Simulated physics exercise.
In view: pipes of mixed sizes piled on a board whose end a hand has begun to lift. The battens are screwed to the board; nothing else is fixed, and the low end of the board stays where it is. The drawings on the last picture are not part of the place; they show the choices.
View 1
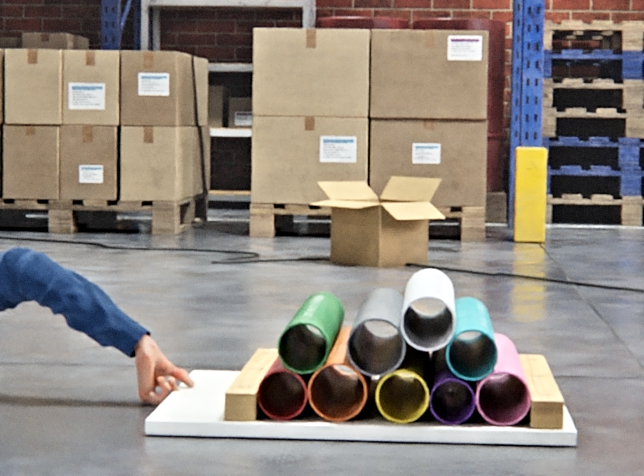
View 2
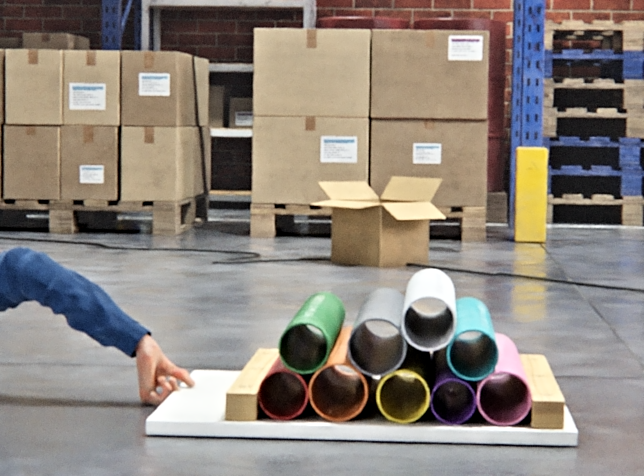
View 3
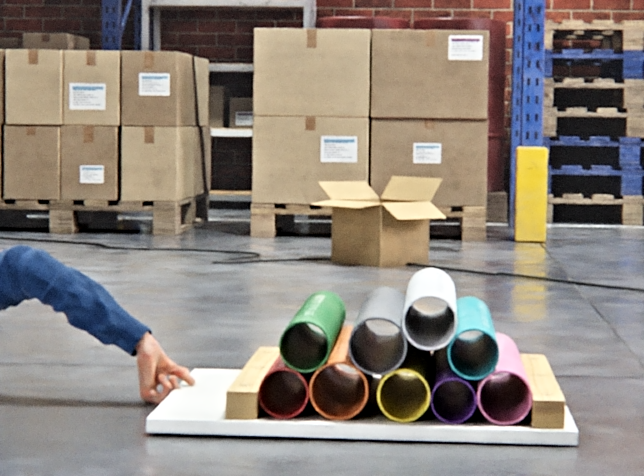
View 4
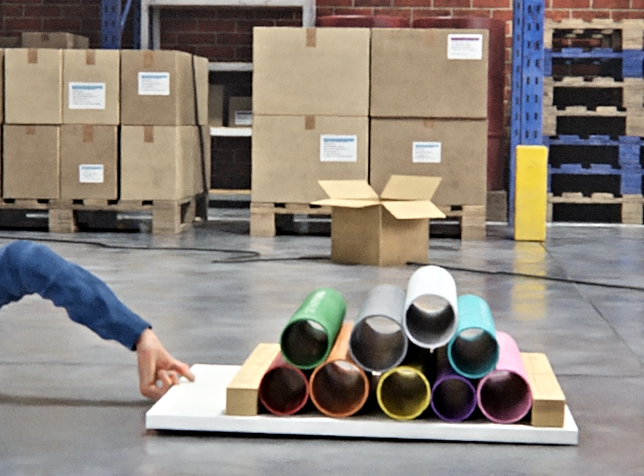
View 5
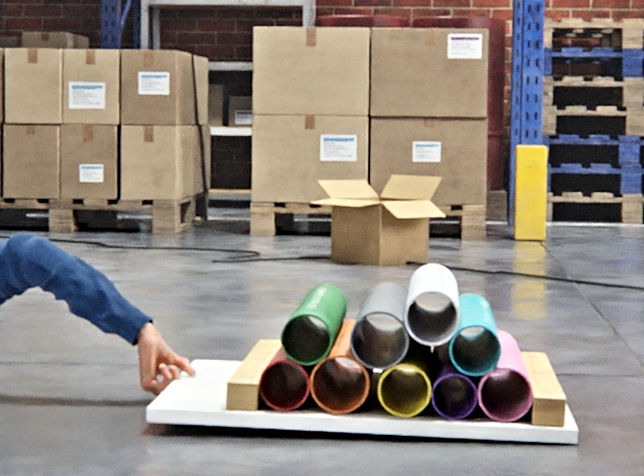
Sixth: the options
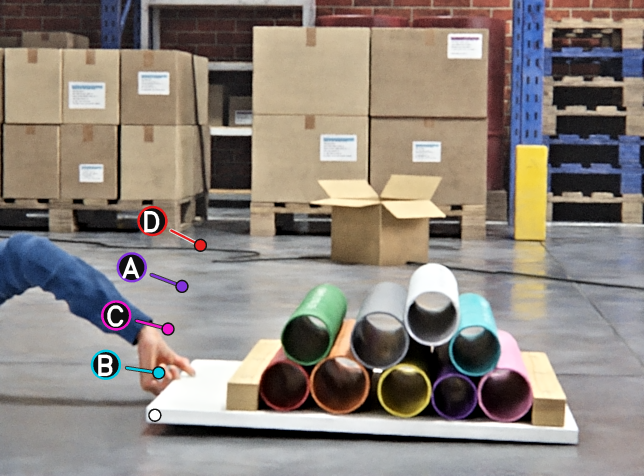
At the start, a hand in a blue sleeve grips the left end of a white board on a warehouse floor, with colourful pipes stacked between two wooden battens. The hand then raises that end slightly, tilting the board a little, while the pipes stay piled together with barely any visible shift.
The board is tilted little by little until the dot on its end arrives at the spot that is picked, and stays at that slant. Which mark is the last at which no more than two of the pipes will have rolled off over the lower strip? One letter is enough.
No higher than A.
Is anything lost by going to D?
Yes, at D.
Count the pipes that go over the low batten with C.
With C, none.
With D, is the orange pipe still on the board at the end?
Yes.
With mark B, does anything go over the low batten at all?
No.
On the marked copy, A at (182, 287); B at (159, 373); C at (168, 329); D at (201, 245); the white dot at (155, 415).
Taking A. A third of the way, board at 14°.
Two thirds of the way, board at 20°.
When it is over, board at 20°, none over the low batten.
As for the rest, B none over the low batten; C none over the low batten; D three over the low batten (turquoise, grey, white).
